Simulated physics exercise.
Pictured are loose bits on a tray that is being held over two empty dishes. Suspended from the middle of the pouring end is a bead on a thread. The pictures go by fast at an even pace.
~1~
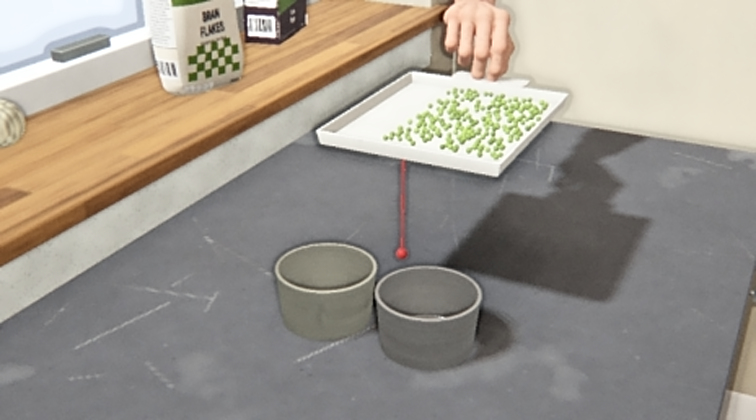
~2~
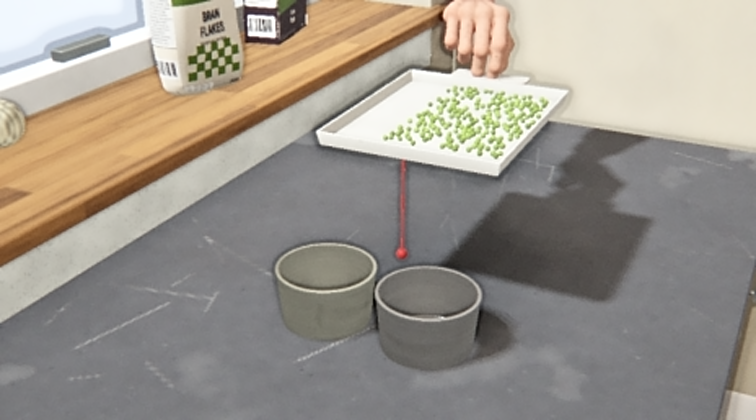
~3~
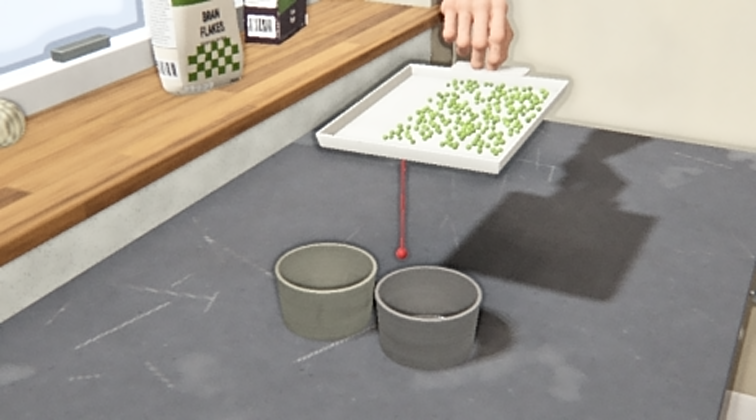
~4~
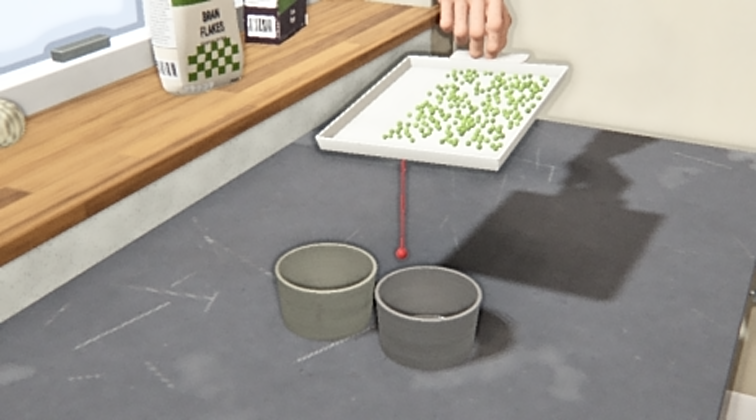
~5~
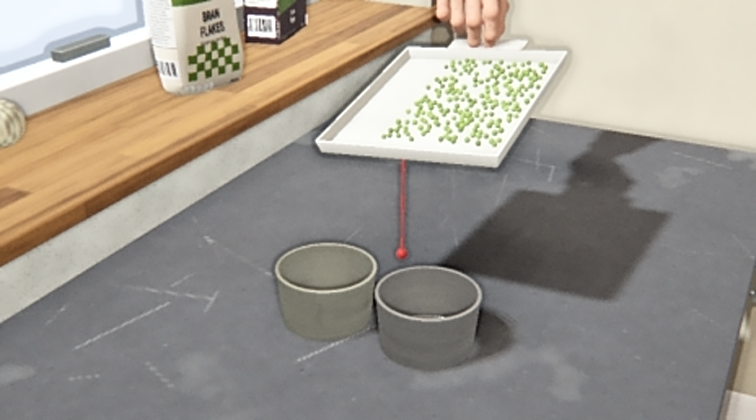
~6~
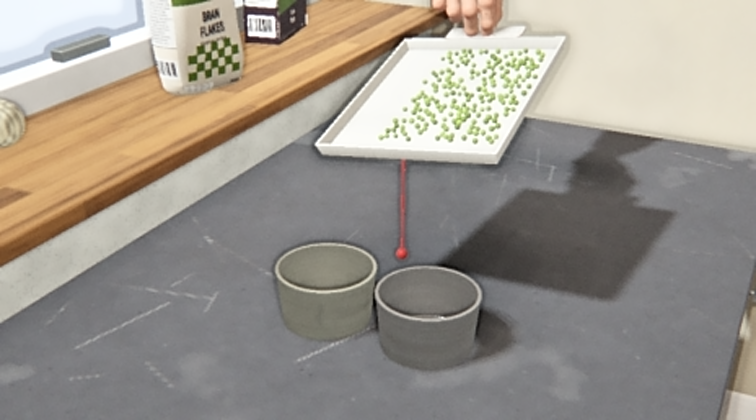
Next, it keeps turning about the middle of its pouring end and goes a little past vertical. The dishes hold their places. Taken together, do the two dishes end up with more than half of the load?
Yes.
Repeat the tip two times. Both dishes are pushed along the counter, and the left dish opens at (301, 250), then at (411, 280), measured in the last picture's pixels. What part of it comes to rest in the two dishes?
Trial 1 about 70 %, trial 2 about 0 %.
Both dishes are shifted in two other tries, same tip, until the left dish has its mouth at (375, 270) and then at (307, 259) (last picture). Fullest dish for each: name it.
The first time it is the dish to the left, and the second time it is the dish to the left.
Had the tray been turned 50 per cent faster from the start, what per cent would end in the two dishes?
Close to 70 in a hundred.
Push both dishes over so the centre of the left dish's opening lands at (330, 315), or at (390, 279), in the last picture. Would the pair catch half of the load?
Result, first place: Not as much as half; second place: Not as much as half.
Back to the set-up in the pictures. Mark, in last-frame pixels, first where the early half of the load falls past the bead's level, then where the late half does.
Around (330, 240) and then (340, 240).
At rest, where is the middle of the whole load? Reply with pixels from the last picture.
Close to (320, 306), more or less.
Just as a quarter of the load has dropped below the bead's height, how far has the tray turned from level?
Angle reached: About 80°.
Soon after the last picture, tray tipped steeply; most on the tray; a small part in the left dish; a small part outside both; a stray few in the air.
A little later, tray tipped past a quarter turn; about half on the tray; about a third in the left dish; a small part outside both; a small part in the air.
Later still, tray tipped past a quarter turn; most in the left dish; about a quarter outside both.
At rest, tray tipped past a quarter turn; none in the right dish; most in the left dish; about a quarter outside both.
